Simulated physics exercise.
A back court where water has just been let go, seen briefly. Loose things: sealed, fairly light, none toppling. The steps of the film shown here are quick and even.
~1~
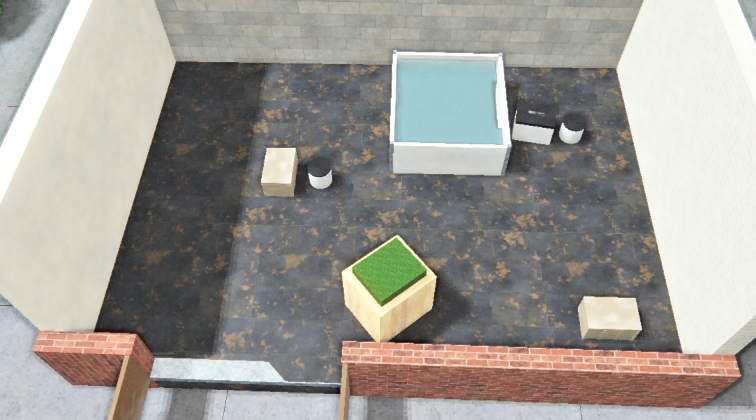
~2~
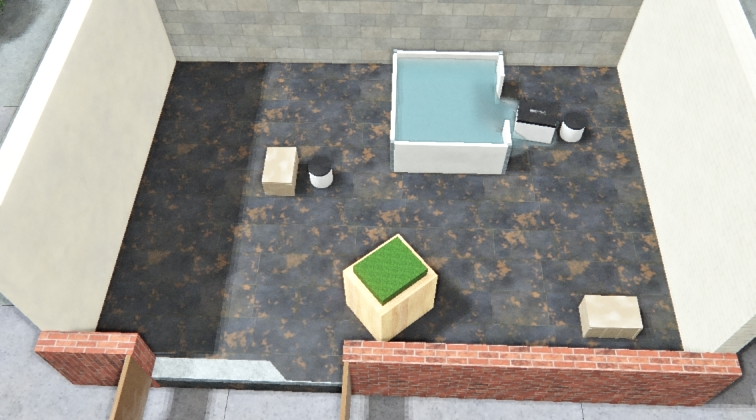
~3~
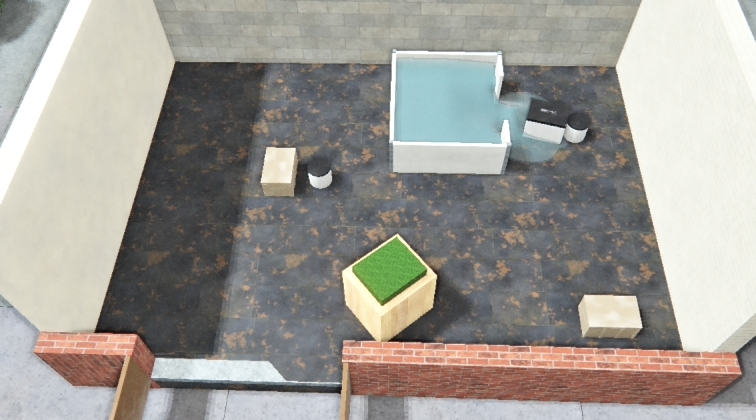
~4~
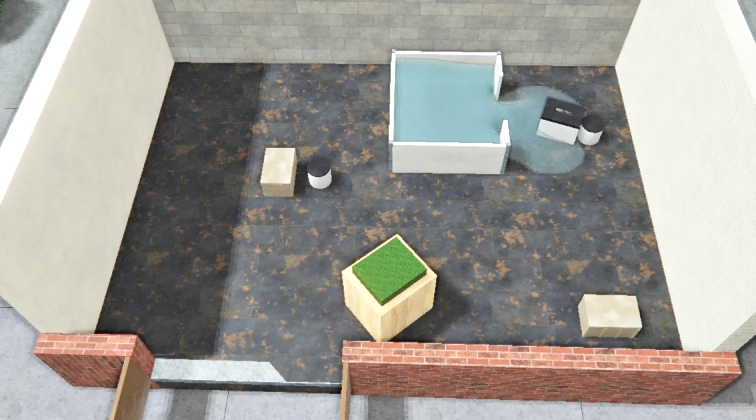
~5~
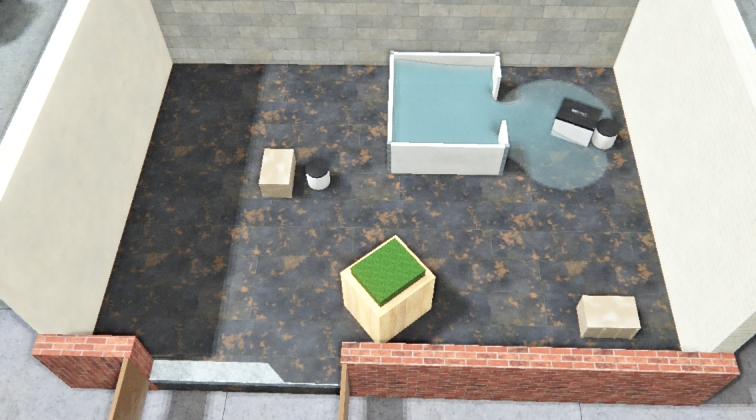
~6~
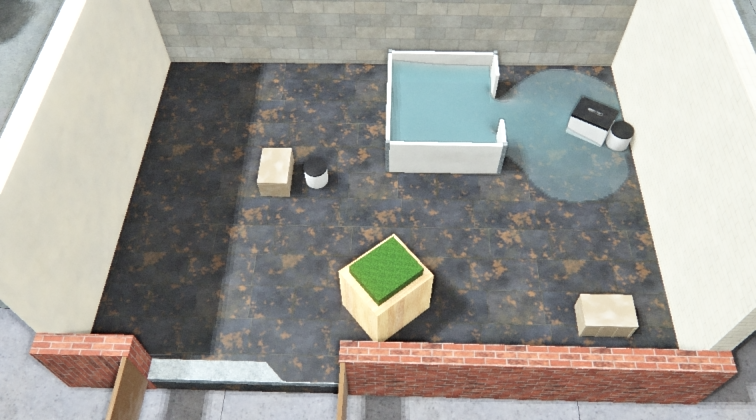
Water spreading through a gap in a white tank's right wall, pushing a black-topped chest and a pail slowly rightward across dark paving.
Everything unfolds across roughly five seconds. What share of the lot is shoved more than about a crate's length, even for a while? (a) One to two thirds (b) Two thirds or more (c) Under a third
(a) One to two thirds.
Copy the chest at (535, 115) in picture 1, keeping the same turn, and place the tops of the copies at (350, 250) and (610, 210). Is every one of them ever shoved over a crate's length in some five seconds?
Result by item: Stays where it is / gets dislodged.
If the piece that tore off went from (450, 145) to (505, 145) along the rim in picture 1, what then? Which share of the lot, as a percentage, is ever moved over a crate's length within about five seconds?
Estimate: Roughly 20 per cent.
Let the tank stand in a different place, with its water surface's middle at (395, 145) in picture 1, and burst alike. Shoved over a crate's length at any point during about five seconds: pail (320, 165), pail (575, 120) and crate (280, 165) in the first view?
In turn: Under that mark, beyond that mark, under that mark.
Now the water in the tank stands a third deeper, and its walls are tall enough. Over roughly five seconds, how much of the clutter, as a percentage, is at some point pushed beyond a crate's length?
Close to 60 in a hundred, give or take.
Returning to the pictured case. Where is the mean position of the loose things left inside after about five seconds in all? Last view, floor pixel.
Mean position: About (425, 260).
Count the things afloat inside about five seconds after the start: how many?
By my tally, 2.
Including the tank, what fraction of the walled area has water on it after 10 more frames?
I'd put it near 25 percent.
A moment on, 2 of 5 are well off their spots; 1 afloat.
Next, 2 of 5 are well off their spots; 2 afloat.
Later, 3 of 5 are well off their spots; 3 afloat.
In the end, 3 of 5 are well off their spots, and 3 have been at some point; 2 afloat.
